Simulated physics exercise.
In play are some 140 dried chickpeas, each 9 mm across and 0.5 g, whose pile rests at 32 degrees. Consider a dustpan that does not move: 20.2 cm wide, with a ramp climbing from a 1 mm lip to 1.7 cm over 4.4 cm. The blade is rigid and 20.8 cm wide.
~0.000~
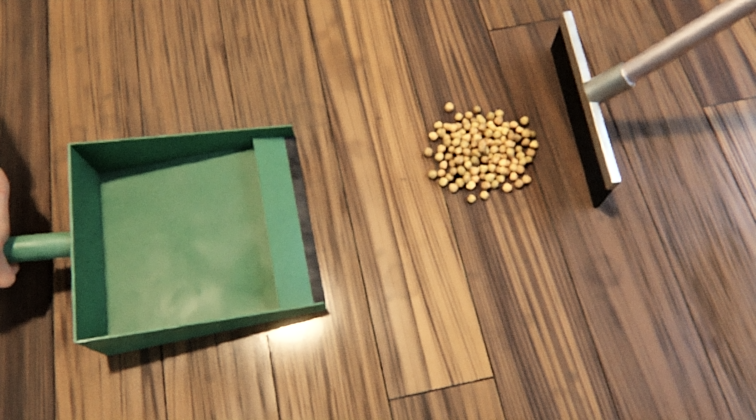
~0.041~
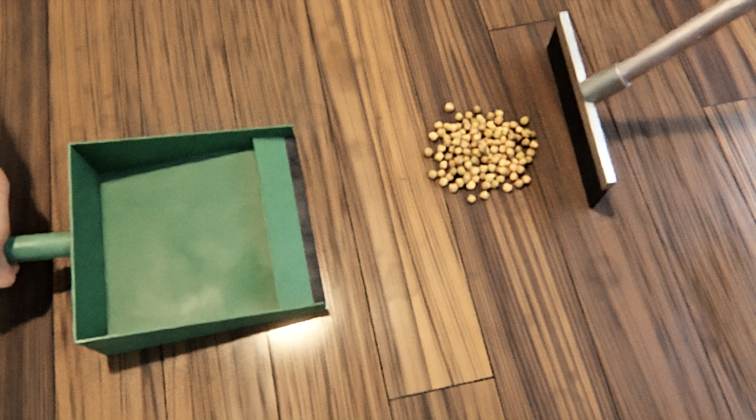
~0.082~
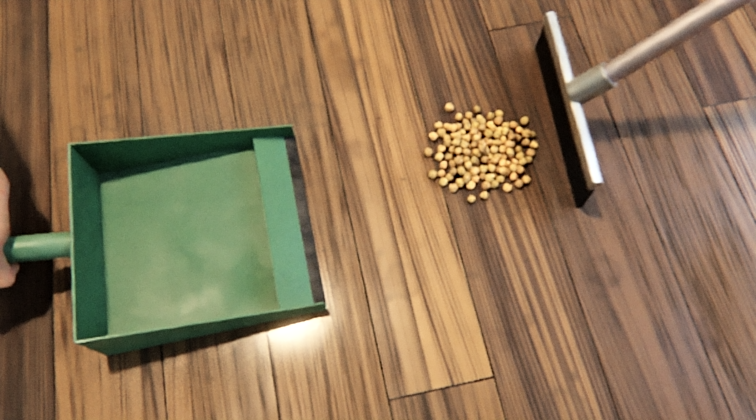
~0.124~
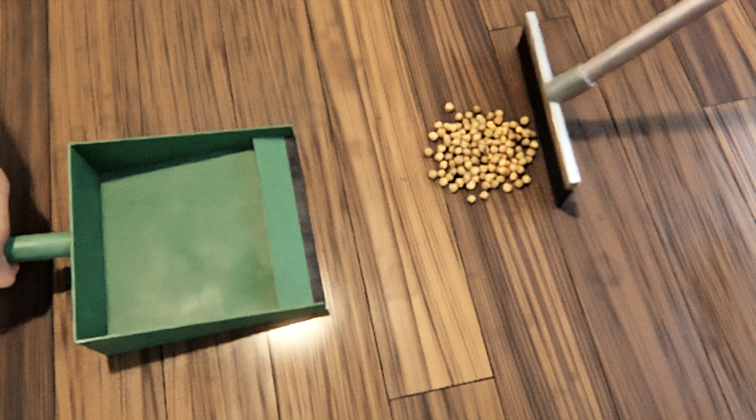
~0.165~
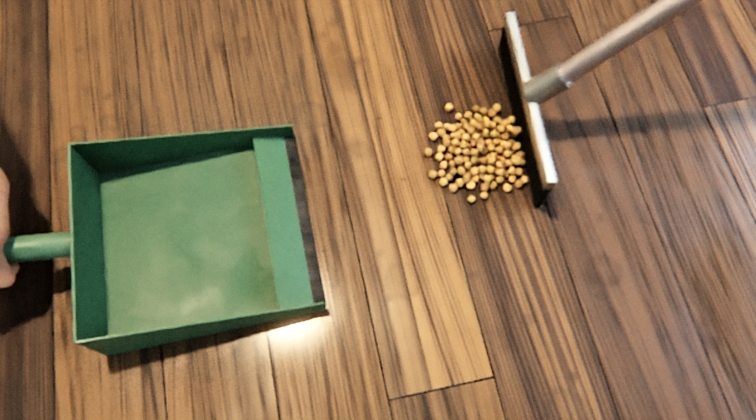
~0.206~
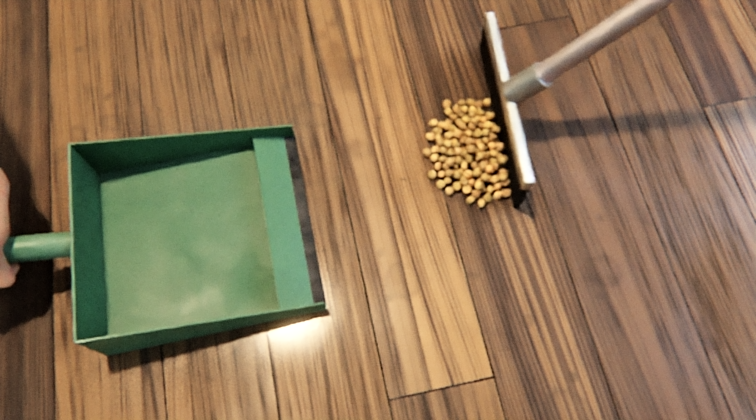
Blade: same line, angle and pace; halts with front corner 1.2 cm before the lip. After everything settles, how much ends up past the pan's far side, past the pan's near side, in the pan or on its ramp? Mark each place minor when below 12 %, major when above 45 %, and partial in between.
Past the pan's far side - partial; past the pan's near side - minor; in the pan or on its ramp - partial.
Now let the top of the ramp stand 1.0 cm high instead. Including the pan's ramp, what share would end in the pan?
With that ramp, near 40 per cent.
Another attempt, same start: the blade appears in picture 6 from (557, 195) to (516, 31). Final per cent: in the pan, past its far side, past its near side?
That ends as pan 40, far 15, and near 0.
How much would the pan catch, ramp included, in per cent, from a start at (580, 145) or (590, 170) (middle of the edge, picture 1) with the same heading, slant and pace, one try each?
Close to 35 in a hundred, then close to 30 in a hundred.
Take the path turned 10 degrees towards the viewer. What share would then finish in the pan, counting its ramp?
Pan plus ramp: Some 40 %.
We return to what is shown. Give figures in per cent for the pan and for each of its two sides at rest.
Far side - 30; near side - 0; pan - 35.
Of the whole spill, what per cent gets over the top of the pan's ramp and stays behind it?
Something like 5 per cent of the whole.
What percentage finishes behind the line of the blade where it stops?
Estimate: About 10 %.
Then, at 0.40 s, middle of the blade 12 cm from the lip; 0 % over the lip, far side 20 %, near side 0 %.
Then, at 0.54 s, middle of the blade 5 cm from the lip; 0 % over the lip, far side 25 %, near side 0 %.
After 0.80 s, middle of the blade 2 cm from the lip; 35 % over the lip, far side 30 %, near side 0 %.
In the end, at 1.1 s, far side 30 %, near side 0 %, pan 35 %, in front of the lip or behind the blade 35 %.
